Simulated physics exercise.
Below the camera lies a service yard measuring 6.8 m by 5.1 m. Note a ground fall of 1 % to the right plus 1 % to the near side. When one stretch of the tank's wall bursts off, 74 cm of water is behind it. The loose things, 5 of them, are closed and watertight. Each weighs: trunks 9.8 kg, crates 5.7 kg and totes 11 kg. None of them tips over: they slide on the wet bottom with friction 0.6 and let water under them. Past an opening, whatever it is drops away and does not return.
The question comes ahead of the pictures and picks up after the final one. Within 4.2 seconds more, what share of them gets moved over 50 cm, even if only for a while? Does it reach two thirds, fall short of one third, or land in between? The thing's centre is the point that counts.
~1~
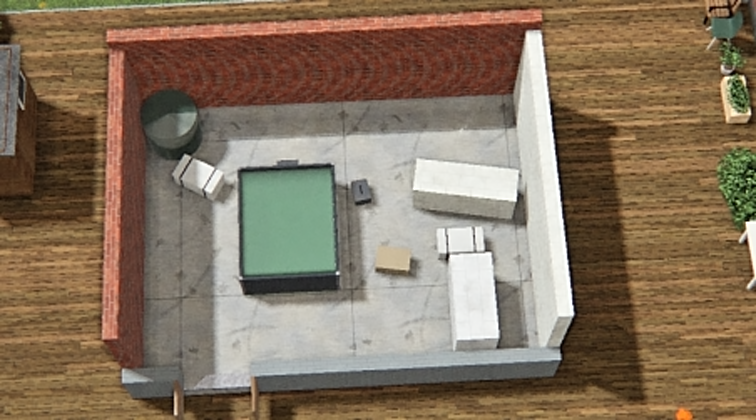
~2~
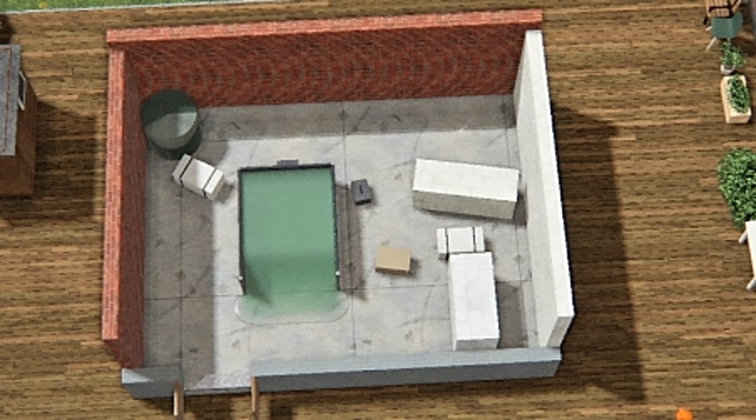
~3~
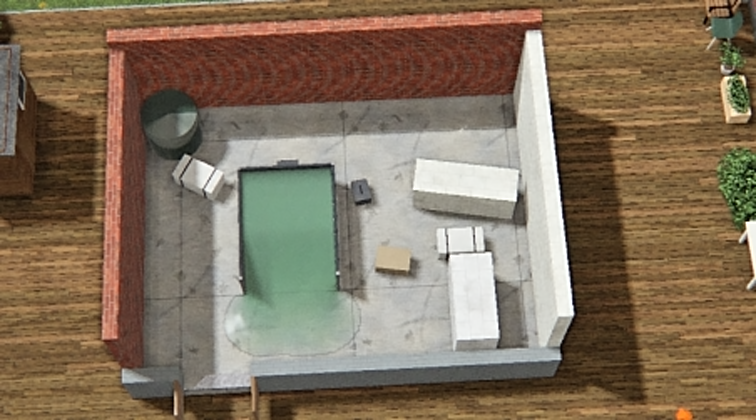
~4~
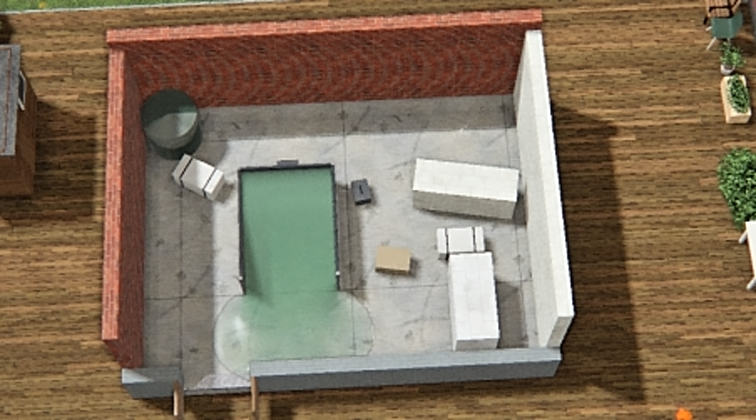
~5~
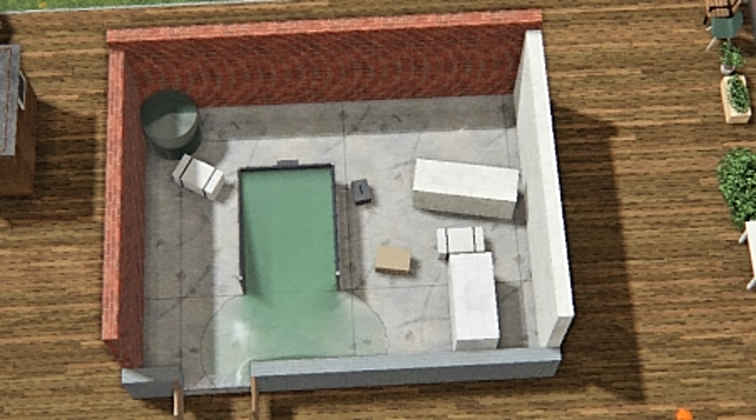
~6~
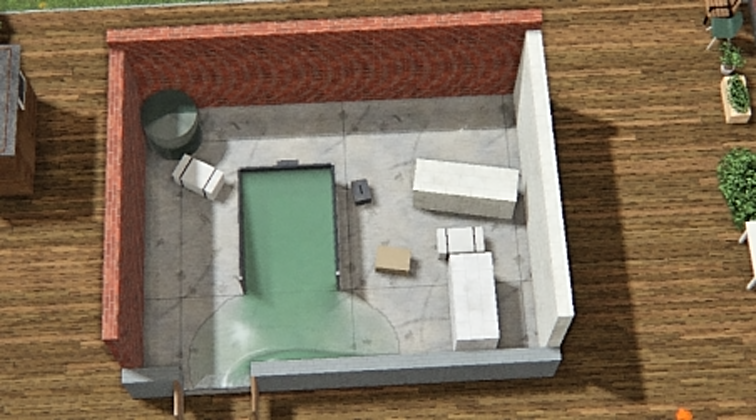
It reaches two thirds.
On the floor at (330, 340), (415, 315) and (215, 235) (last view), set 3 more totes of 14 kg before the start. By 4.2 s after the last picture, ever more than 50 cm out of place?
Respectively: Tops it; tops it; doesn't reach it.
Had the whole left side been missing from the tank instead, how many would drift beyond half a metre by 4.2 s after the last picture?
Then it comes to 2.
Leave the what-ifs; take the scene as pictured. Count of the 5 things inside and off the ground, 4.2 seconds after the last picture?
By my count, 2.
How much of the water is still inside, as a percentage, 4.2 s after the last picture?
Somewhere near 80 percent, give or take.
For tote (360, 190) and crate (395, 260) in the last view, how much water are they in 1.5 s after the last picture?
Roughly 0 and 1 cm.
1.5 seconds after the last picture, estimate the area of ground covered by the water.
Somewhere about 13 m2, give or take.
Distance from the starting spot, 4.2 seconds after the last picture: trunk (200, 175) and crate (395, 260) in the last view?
Object 1: 120 cm. Object 2: 80 cm.
Then, 0.4 s after the last picture 0 of 5 are over 50 cm from their spots; 0 afloat.
Then, 1.5 s after the last picture 0 of 5 are over 50 cm from their spots; 0 afloat.
Then, 2.8 s after the last picture 2 of 5 are over 50 cm from their spots; 0 afloat.
Then, 4.2 s after the last picture 4 of 5 are over 50 cm from their spots, and 4 have been at some point; 2 afloat.
